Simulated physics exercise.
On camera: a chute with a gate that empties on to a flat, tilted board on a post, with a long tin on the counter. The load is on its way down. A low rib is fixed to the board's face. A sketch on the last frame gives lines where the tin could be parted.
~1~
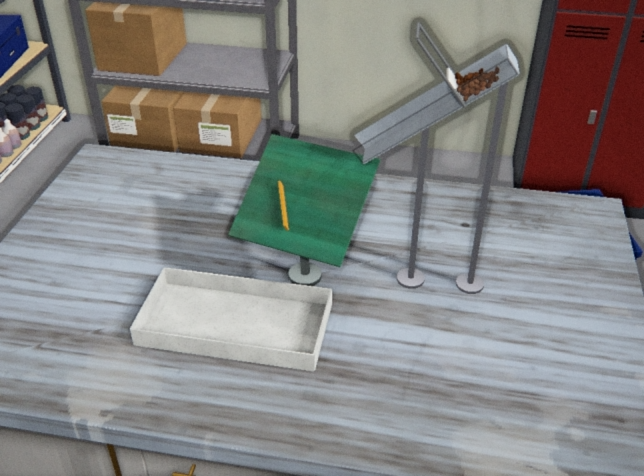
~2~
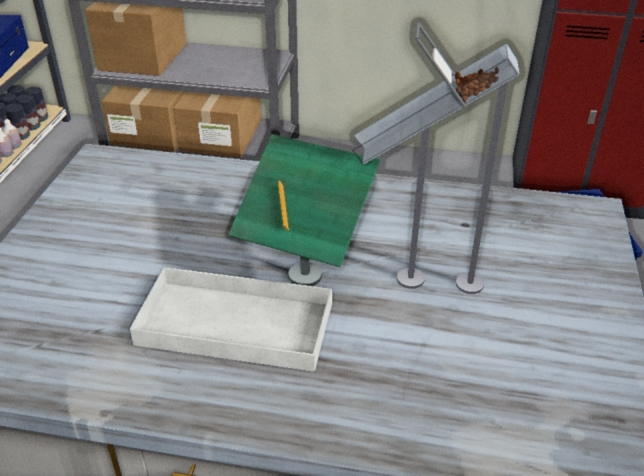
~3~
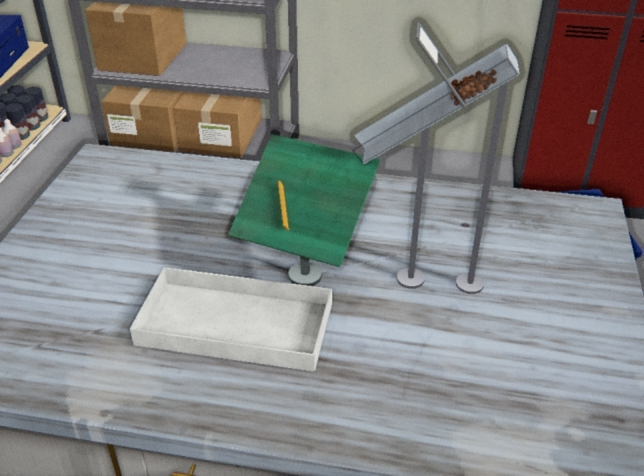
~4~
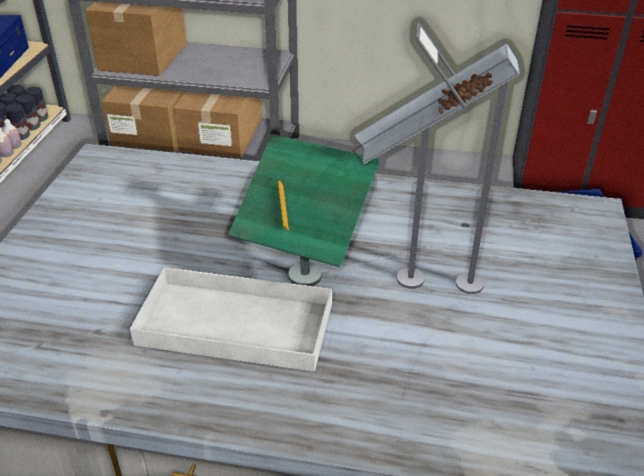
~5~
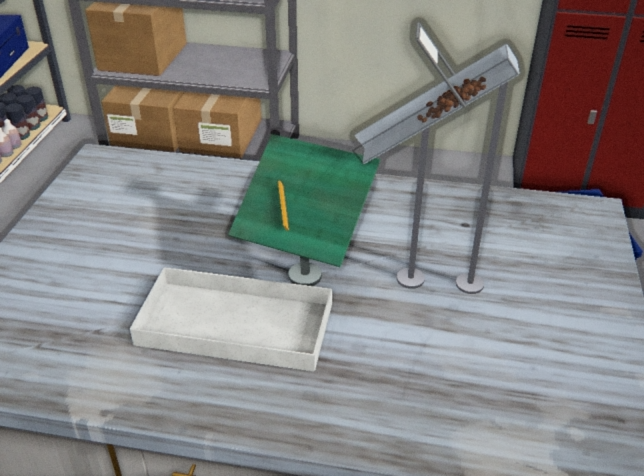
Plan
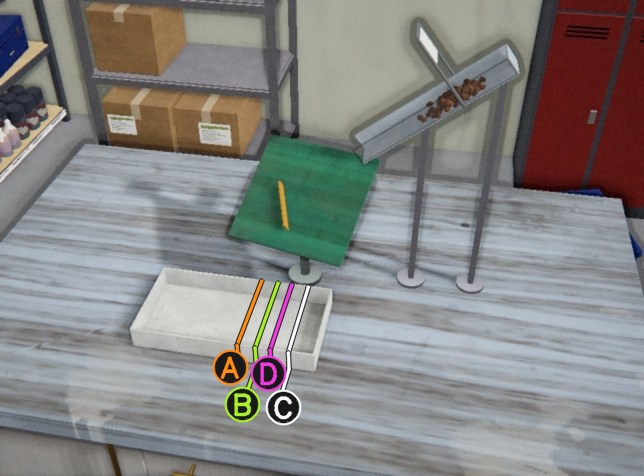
On a grey wood-grain counter, a gate on a sloping metal chute swings up and a small heap of brown kibble slides a short way down leftward, above a tilted green board and an empty white tin.
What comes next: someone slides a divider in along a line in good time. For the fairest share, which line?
It is D.
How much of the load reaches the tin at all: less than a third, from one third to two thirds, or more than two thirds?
About that: More than two thirds.
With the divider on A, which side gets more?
More lands on the right.
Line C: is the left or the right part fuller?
Left.
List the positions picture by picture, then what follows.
In the first frame, load behind the gate (471, 83), bits of dog kibble; lip of the chute (364, 156), sloping fairly steeply.
In the second frame, middle of the board (304, 197), tilted fairly steeply; middle of its low edge (282, 250); of its high edge (324, 146).
In the third frame, front corners of the tin (131, 329) and (314, 355), empty; front of the load (456, 102).
In the fourth frame, middle of the load (466, 88); its front (441, 111), roughly a quarter of the way to the lip; rib from (279, 181) to (285, 226).
In the fifth frame, middle of the load (456, 94); its front (420, 117), roughly a third of the way to the lip.
On the marked copy, line A crosses the front rim at (237, 344); line B crosses the front rim at (255, 347); line C crosses the front rim at (288, 351); line D crosses the front rim at (270, 349).
With A, of what is caught, not one piece on the left of the divider, every piece on the right.
With B, of what is caught, about a tenth on the left of the divider, almost all on the right.
With C, of what is caught, almost all on the left of the divider, just a few on the right.
With D, of what is caught, roughly half on the left of the divider, roughly half on the right.
